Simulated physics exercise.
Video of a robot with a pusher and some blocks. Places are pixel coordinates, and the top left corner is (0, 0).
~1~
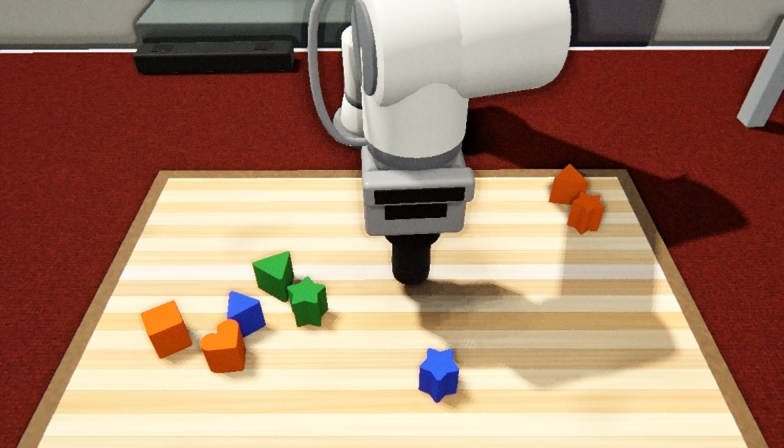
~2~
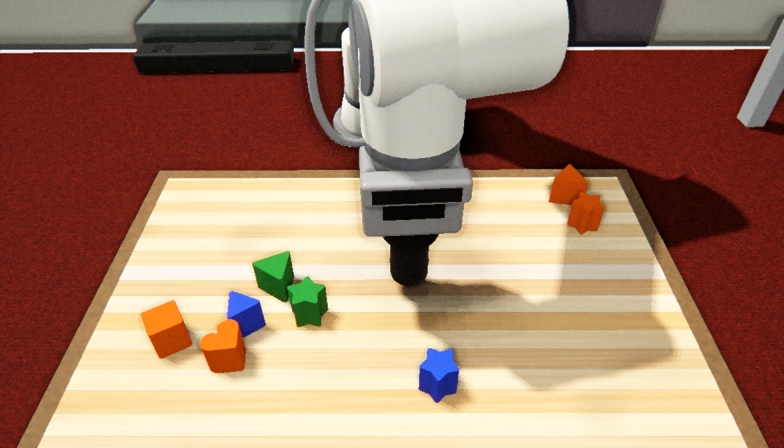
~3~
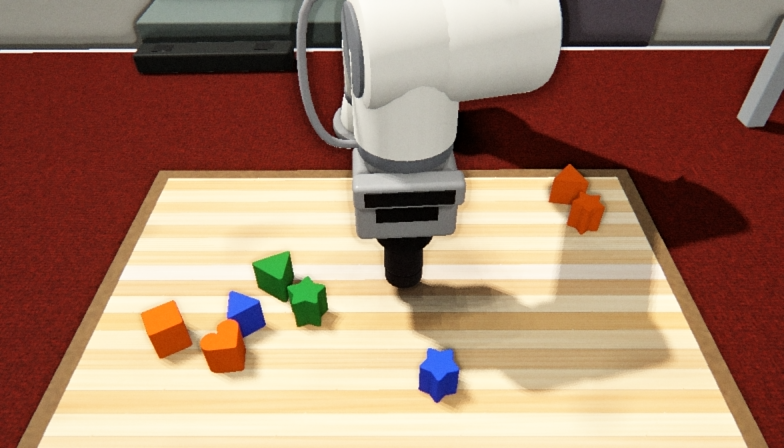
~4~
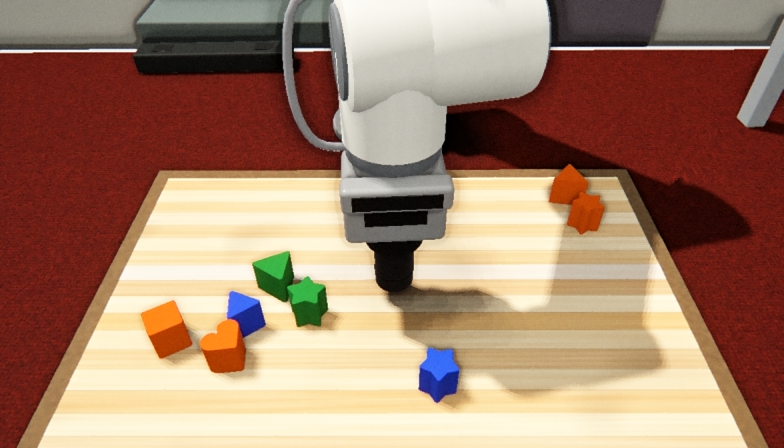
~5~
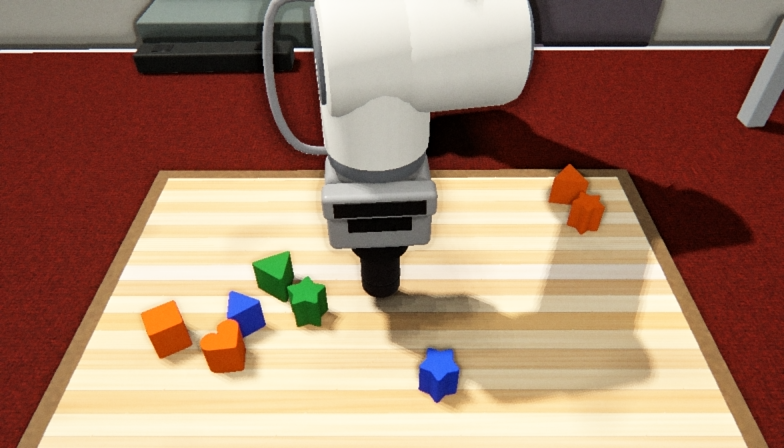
At the start, a white robot arm holds its black pusher over a wooden board scattered with orange, blue and green blocks. The arm hardly moves at first, then shifts a short way left and slightly toward the viewer, nearing the green star-shaped block, while all the blocks stay still.
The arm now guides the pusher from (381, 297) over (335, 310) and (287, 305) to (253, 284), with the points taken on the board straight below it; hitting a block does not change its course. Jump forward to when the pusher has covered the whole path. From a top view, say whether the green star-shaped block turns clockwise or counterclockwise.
Seen from above, its turn is counter-clockwise.
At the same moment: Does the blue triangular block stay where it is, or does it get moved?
The block in question is displaced by the end.
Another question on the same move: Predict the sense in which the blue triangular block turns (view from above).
If we look at it from overhead, the blue triangular block pivots clockwise.
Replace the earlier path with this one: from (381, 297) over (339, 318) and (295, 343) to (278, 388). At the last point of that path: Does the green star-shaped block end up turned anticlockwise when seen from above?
It seems not.
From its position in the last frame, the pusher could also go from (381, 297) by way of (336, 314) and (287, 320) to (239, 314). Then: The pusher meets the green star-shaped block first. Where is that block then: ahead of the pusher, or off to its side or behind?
I'd say it is still being pushed.
On the path given first. One third of the way, pusher (332, 297); green star-shaped block (291, 294).
Two thirds of the way, pusher (283, 292); orange heart (219, 339); blue triangular block (222, 312), turned 40° clockwise; green triangular block (267, 258), turned 30° clockwise; green star-shaped block (252, 299), turned 60° anticlockwise.
At the end, pusher (249, 271); orange heart (218, 340), turned 10° anticlockwise; blue triangular block (220, 312), turned 40° clockwise; green triangular block (252, 237), turned 100° clockwise; green star-shaped block (246, 298), turned 80° anticlockwise.
